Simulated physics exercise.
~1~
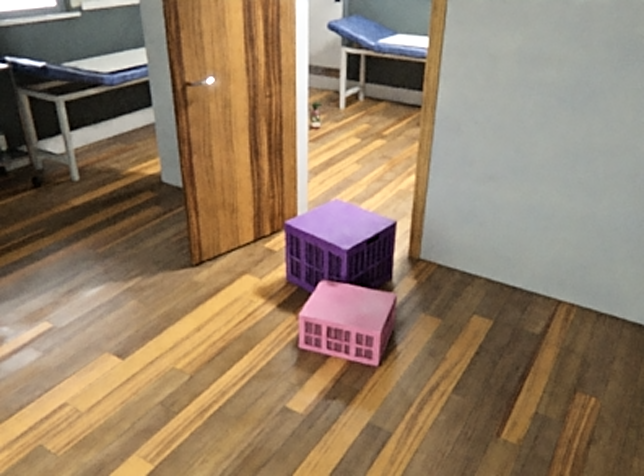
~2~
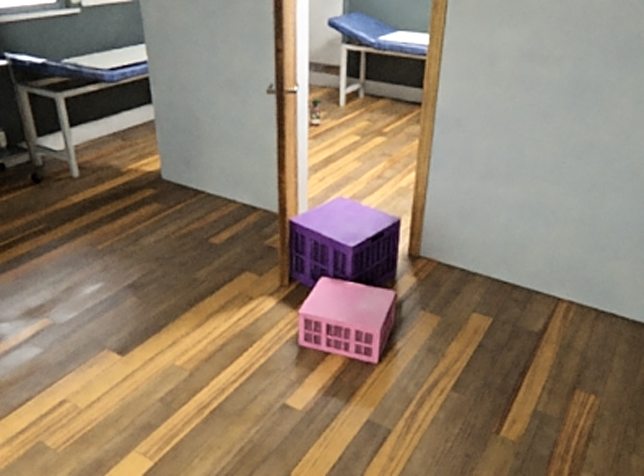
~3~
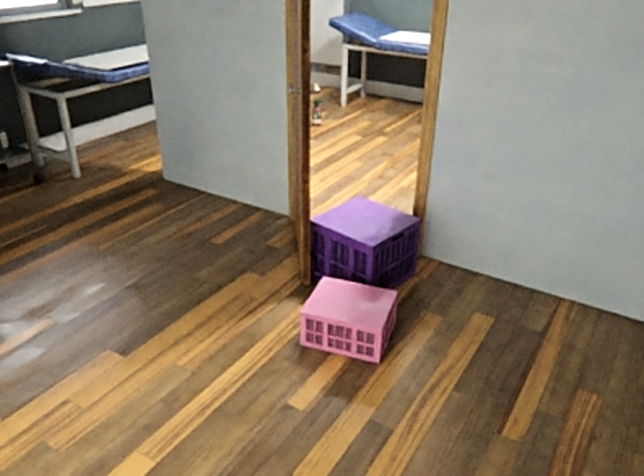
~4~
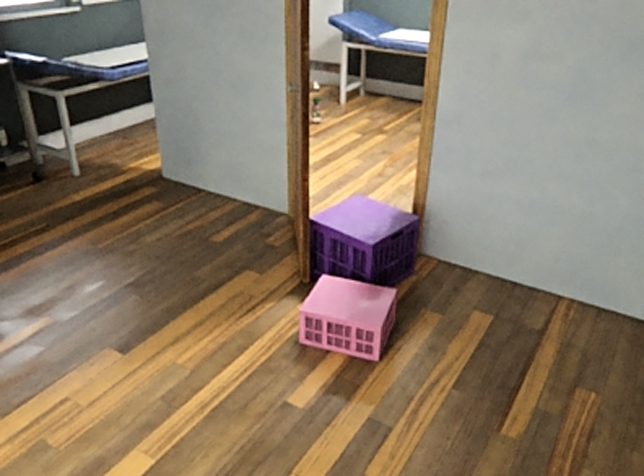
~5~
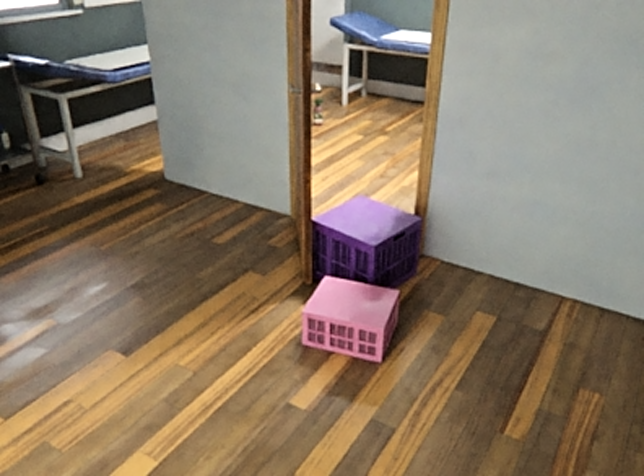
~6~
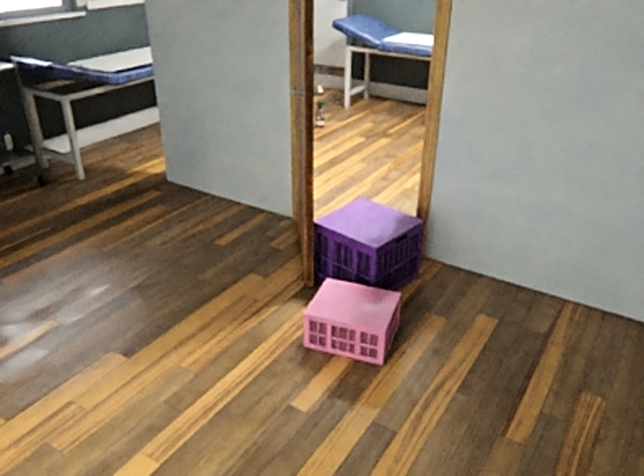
In a doorway, a door swings partway shut, nudging a purple crate right, and stops.
